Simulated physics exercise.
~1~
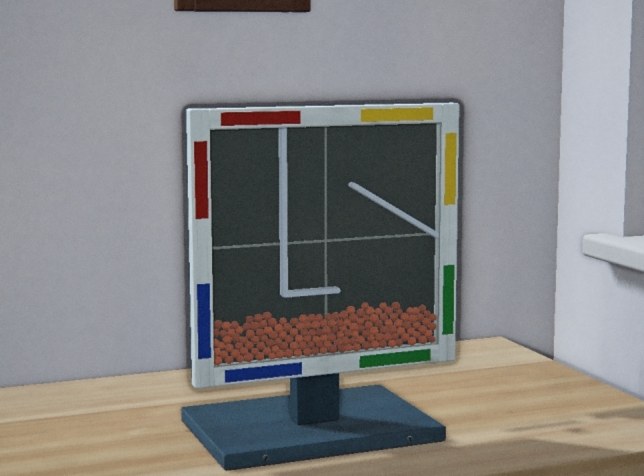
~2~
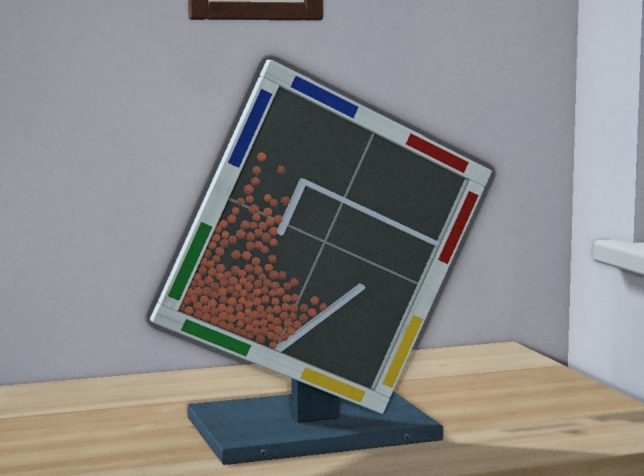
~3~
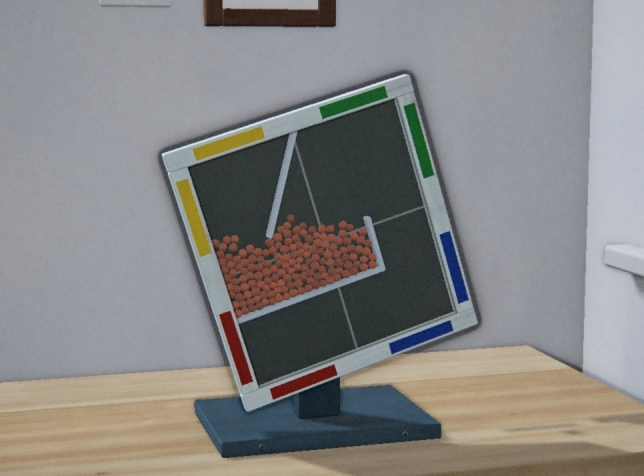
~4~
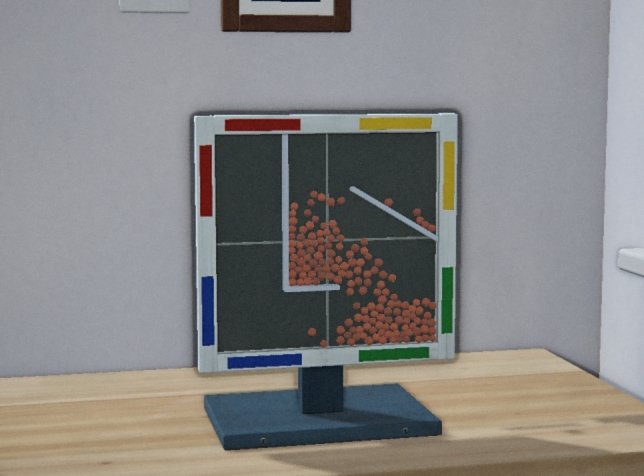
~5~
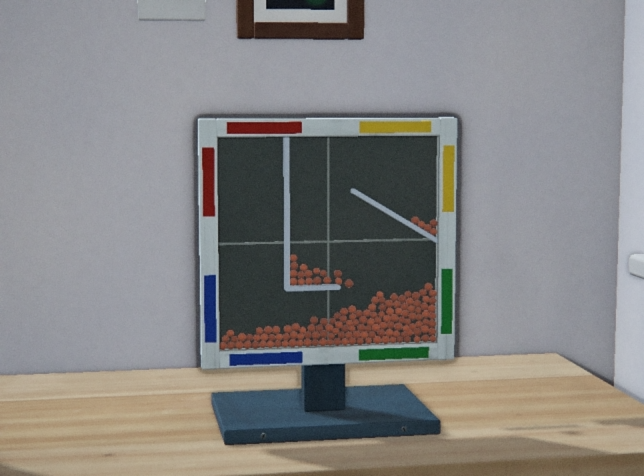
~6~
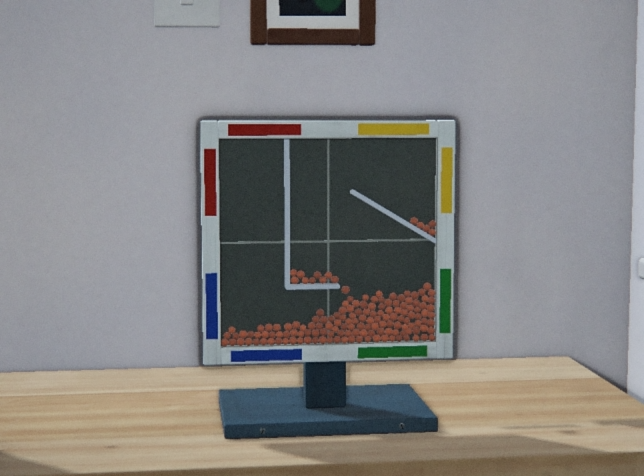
At the start, a square box with coloured tape along its edges stands upright on a stand on a wooden table, orange beads spread along its bottom. The box spins clockwise, and the beads pile into the low corner by the green tape, a few scattering upward. As it keeps turning, many beads gather on the long arm of the L-shaped bar. The box comes upright again and stops, and beads spill off the bar towards the lower right. They settle deepest by the green tape, thinning towards the blue, with a few left on both bars.
